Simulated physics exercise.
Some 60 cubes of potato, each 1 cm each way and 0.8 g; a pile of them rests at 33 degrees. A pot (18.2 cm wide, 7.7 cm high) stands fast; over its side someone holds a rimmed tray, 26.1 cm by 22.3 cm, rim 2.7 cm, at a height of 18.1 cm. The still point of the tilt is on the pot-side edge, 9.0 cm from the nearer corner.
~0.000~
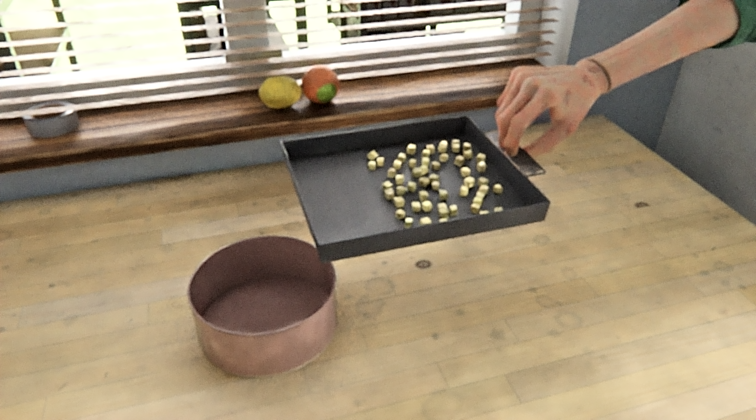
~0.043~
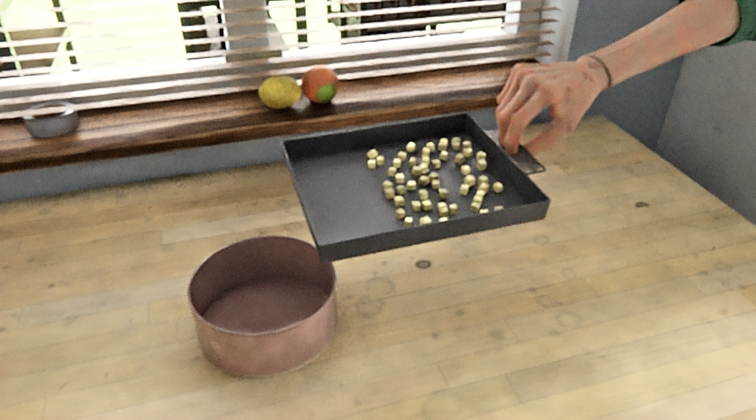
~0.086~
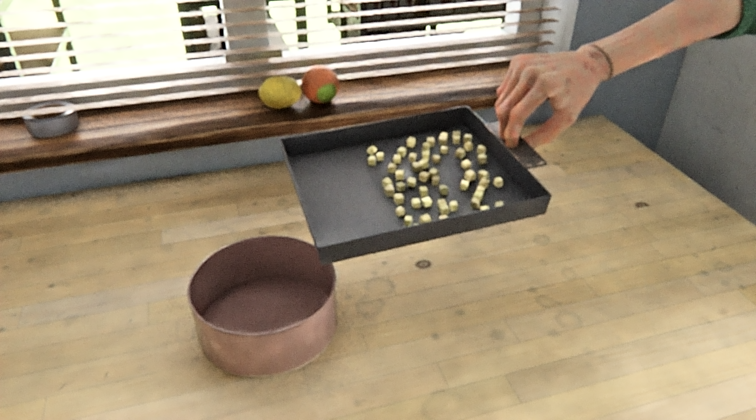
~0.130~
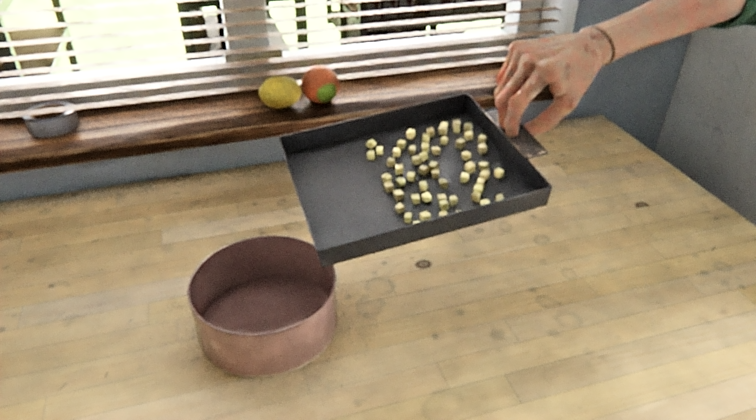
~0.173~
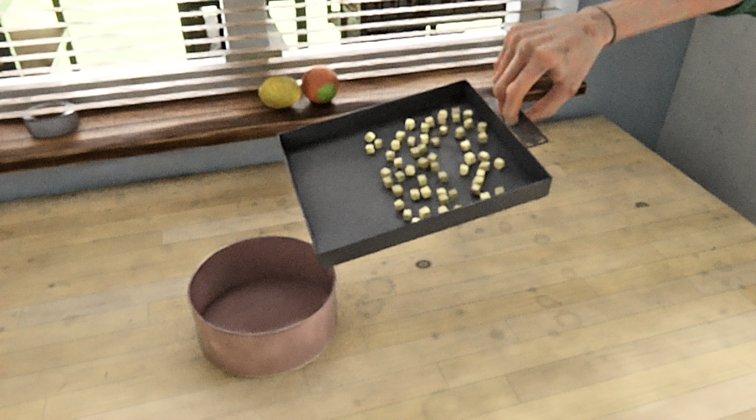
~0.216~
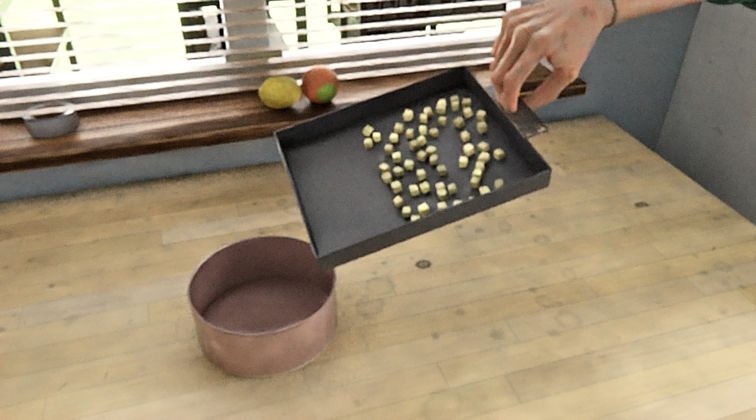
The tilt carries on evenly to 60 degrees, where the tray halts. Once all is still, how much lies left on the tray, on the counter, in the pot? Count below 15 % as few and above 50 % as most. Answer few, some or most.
Tray: Most, counter: Some, pot: Few.
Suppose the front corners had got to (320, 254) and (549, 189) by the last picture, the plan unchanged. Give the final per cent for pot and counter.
Pot 0, counter 30.
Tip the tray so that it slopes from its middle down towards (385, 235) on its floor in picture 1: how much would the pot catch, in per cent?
Some 0 per cent.
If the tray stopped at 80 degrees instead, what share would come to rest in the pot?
Then about 5 per cent.
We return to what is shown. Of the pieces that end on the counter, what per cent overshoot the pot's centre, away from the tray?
Roughly 80 per cent.
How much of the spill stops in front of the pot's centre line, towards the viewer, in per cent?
Roughly 100 per cent.
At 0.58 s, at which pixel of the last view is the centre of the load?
Around (383, 159).
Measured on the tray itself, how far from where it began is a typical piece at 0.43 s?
Some 0 cm.
Then, at 0.43 s, tilt 38 degrees; the tray holds 100 %, the pot 0 %.
Then, at 0.58 s, tilt 54 degrees; the tray holds 100 %, the pot 0 %.
Then, at 0.85 s, tilt 60 degrees; the tray holds 70 %, the pot 0 %.
At rest (2.2 s), tray 60 %, counter 40 %, pot 0 %.
